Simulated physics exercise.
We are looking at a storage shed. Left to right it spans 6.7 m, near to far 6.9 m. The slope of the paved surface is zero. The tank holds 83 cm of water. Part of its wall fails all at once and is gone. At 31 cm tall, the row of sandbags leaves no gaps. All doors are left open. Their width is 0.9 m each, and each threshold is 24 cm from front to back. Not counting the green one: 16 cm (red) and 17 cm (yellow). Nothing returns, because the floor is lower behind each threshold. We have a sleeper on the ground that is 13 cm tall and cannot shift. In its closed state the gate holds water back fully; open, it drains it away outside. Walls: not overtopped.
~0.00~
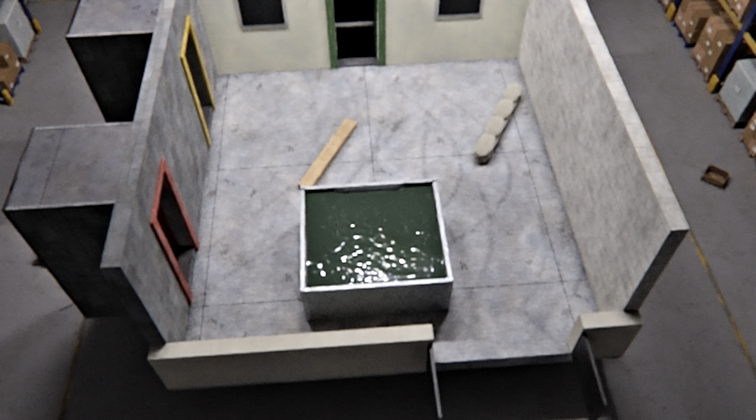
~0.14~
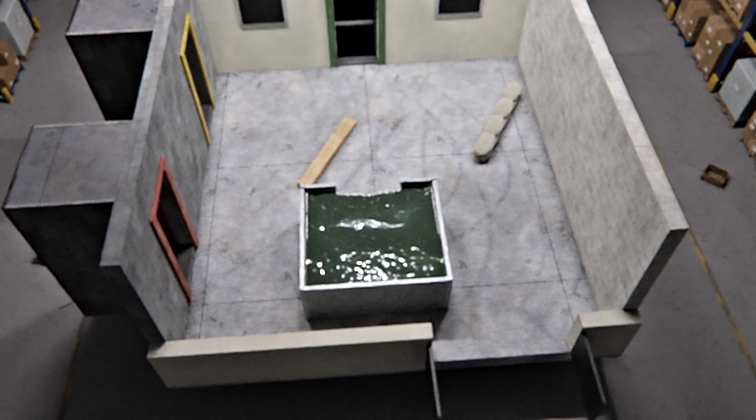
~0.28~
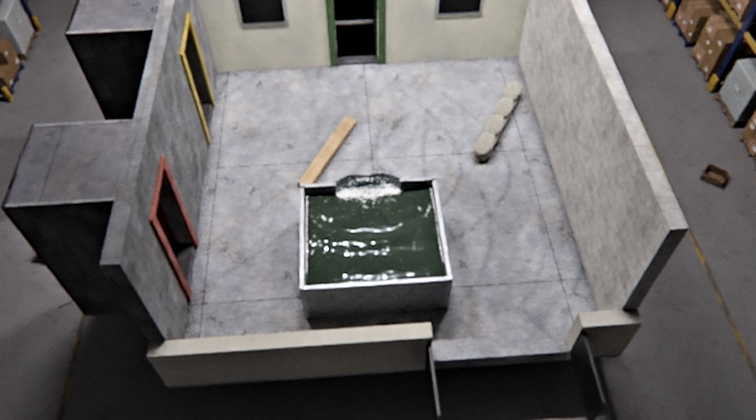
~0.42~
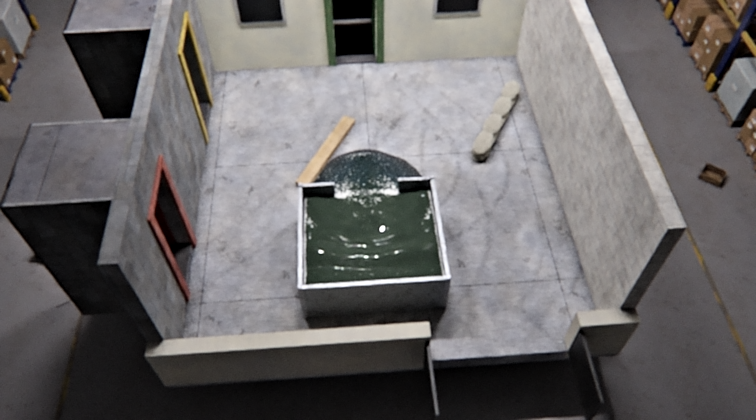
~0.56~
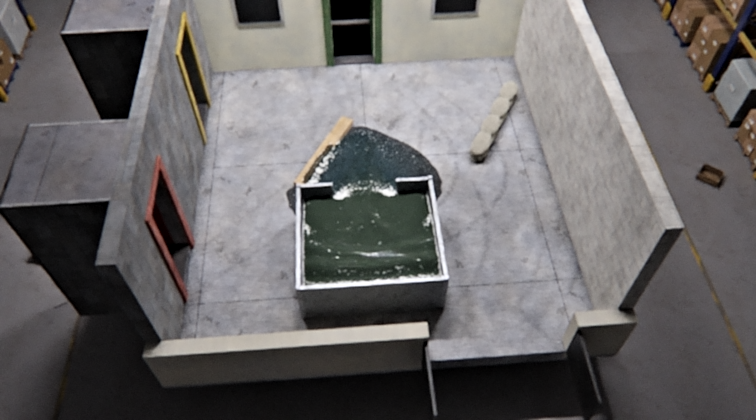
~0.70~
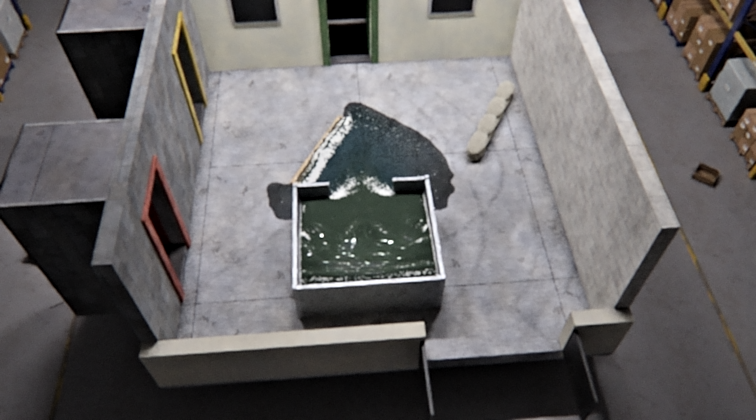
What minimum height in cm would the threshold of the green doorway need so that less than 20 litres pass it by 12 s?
24 cm.
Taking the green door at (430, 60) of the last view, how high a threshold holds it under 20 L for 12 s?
It needs about 24 cm.
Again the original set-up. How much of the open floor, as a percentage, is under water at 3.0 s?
I'd say near 50 percent is wet.
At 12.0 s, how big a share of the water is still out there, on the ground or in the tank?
Something near 80 out of a hundred parts.
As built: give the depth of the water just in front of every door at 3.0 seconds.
Red door 0 cm, green door 22 cm, yellow door 8 cm.
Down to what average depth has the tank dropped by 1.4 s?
About 55 centimetres.
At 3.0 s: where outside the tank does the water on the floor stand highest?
Check close to (501, 57).
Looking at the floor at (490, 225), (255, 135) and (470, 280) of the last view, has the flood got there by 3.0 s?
In that order: Dry, flooded, not reached.
After 1.4 s water covers 35 % of the floor, deepest (44 cm) near (360, 205); 8 cm at the green door, 18 litres in over its 5 cm threshold.
After 3.0 s water covers 50 % of the floor, deepest (43 cm) near (501, 57); 22 cm at the green door, 205 litres in over its 5 cm threshold.
After 12.0 s water covers 95 % of the floor, deepest (14 cm) near (179, 323); 8 cm at the green door, 444 litres in over its 5 cm threshold.
At the green door as built, the water arrived by 1.0 s and peaked near 22 cm at 2.8 s.
Run again over the same 12 s with other heights there, 57 litres in over 19.5 cm, 12 litres over 26 cm. The limit of 20 litres is kept from about 24 cm up.
